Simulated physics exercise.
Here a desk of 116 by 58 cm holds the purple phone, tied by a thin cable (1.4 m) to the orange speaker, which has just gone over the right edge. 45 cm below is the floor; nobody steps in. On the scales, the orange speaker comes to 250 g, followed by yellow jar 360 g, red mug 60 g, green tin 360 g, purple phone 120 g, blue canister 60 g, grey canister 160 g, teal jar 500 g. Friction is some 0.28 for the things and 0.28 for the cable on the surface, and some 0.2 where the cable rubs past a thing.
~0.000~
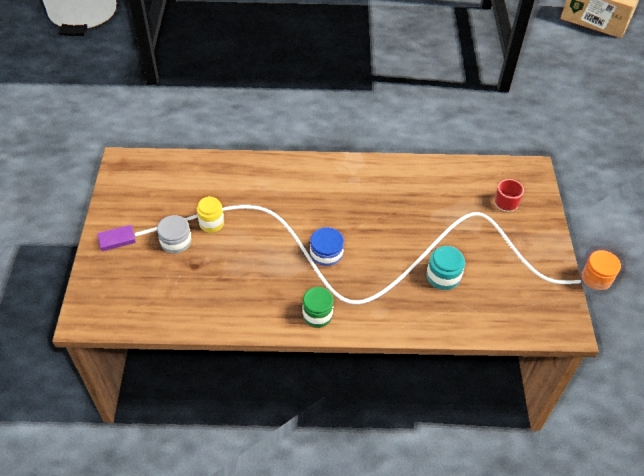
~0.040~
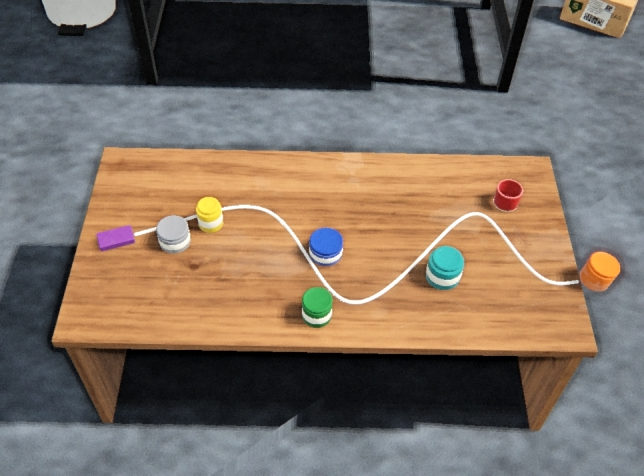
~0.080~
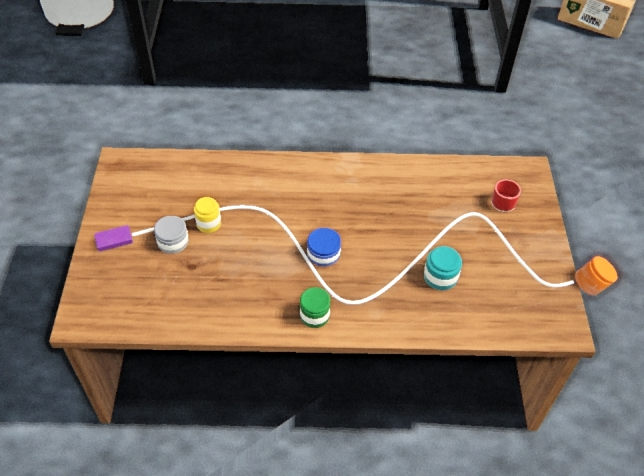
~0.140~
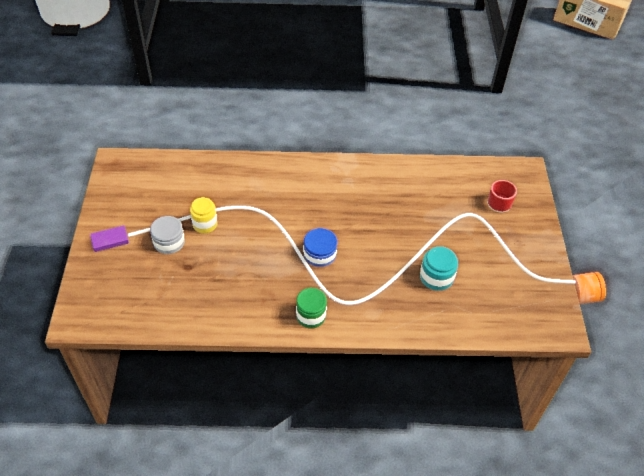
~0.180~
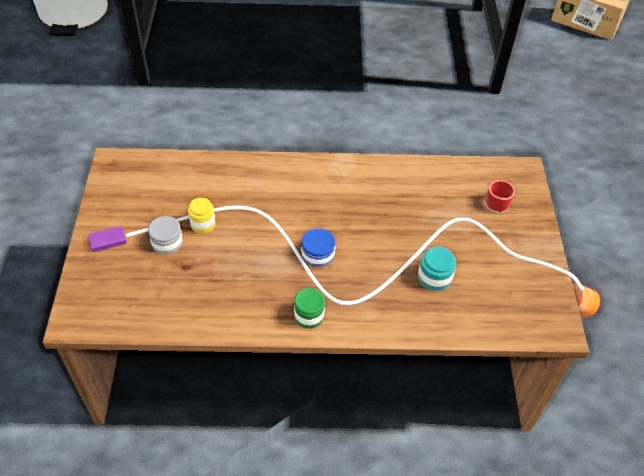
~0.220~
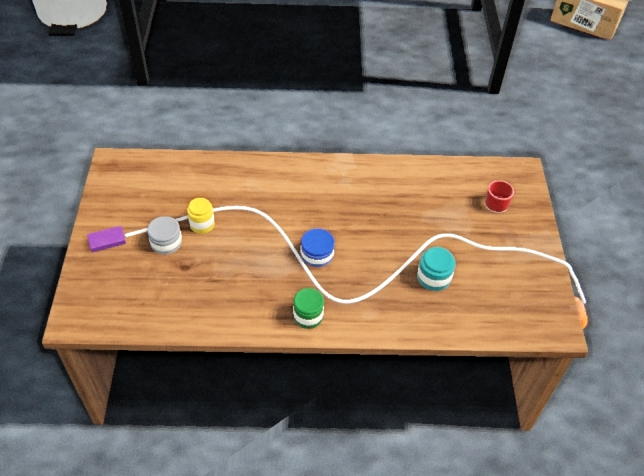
The video shows a wooden desk with colored jars, a red mug and a purple phone tied by a white cable to an orange speaker, which tips and drops over the right edge, pulling the cable's right side straighter.
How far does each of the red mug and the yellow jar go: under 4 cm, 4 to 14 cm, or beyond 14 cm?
The red mug will probably come to rest nearly where it began; the yellow jar will probably come to rest nearly where it began.
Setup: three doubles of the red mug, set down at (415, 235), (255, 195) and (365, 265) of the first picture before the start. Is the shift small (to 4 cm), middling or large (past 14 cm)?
Taken in order, they show only a little movement, only a little movement, and finally a lot of movement.
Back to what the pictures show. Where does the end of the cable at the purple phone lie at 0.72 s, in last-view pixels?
Roughly at pixel (194, 209).
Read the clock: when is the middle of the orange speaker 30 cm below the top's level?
Close to 0.30 s.
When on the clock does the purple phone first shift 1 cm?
Purple phone: Roughly 0.36 s.
By 0.5 s, the cable's tail end at (165, 220); yellow jar 2 cm off its start, blue canister 16 cm off its start, purple phone 10 cm off its start.
By 0.7 s, the cable's tail end at (194, 209); yellow jar 2 cm off its start, blue canister 33 cm off its start, purple phone 17 cm off its start.
By 1.0 s, the cable's tail end at (194, 209); yellow jar 2 cm off its start at (199, 211), blue canister over the edge, purple phone 17 cm off its start at (177, 212).
By 1.2 s, the cable's tail end at (194, 209); yellow jar 2 cm off its start, blue canister over the edge, purple phone 17 cm off its start.
By 2.4 s, the cable's tail end at (194, 209); yellow jar 2 cm off its start at (199, 211), red mug 0 cm off its start at (501, 190), blue canister over the edge, purple phone 17 cm off its start at (177, 212).
